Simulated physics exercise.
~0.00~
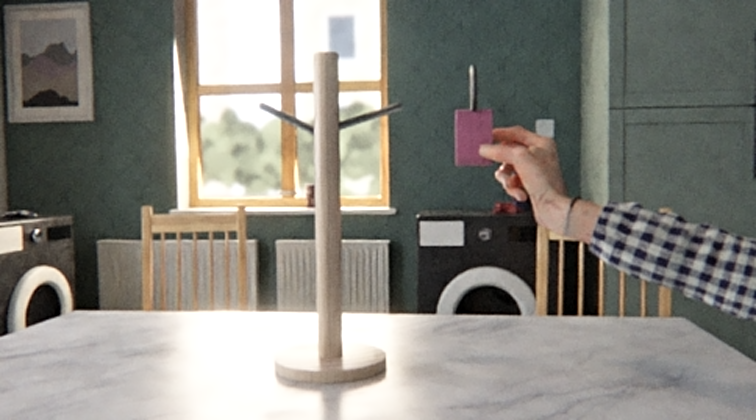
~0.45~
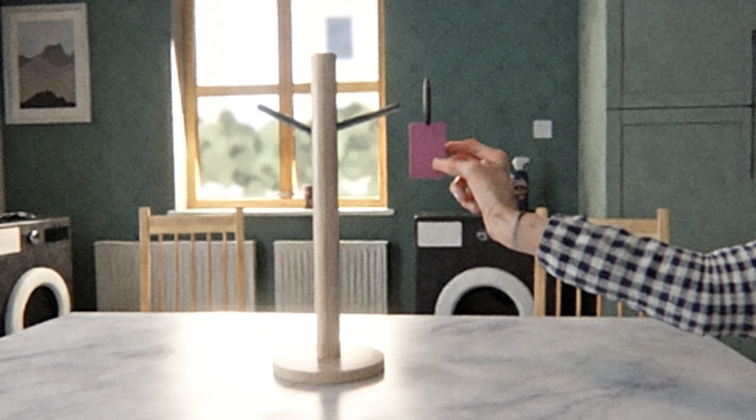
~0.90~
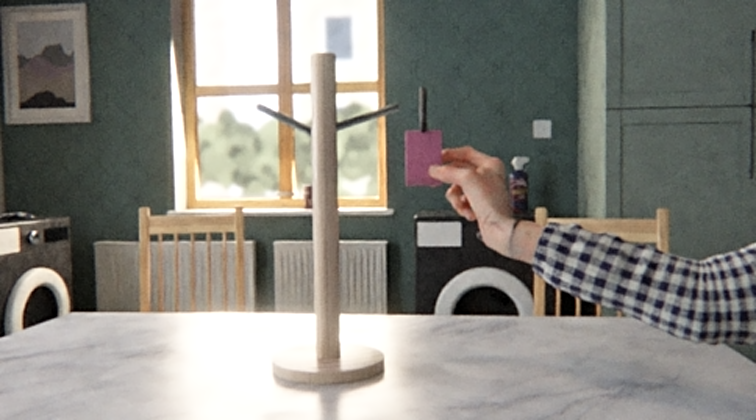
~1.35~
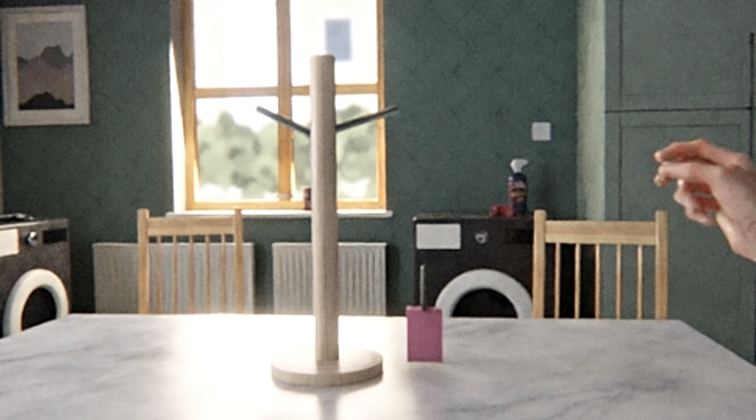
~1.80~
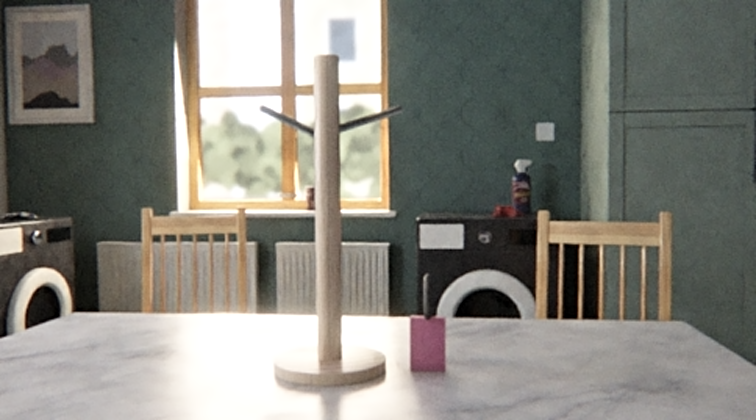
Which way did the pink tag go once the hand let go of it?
The pink tag moved down, dropping to the tabletop beside the wooden stand.
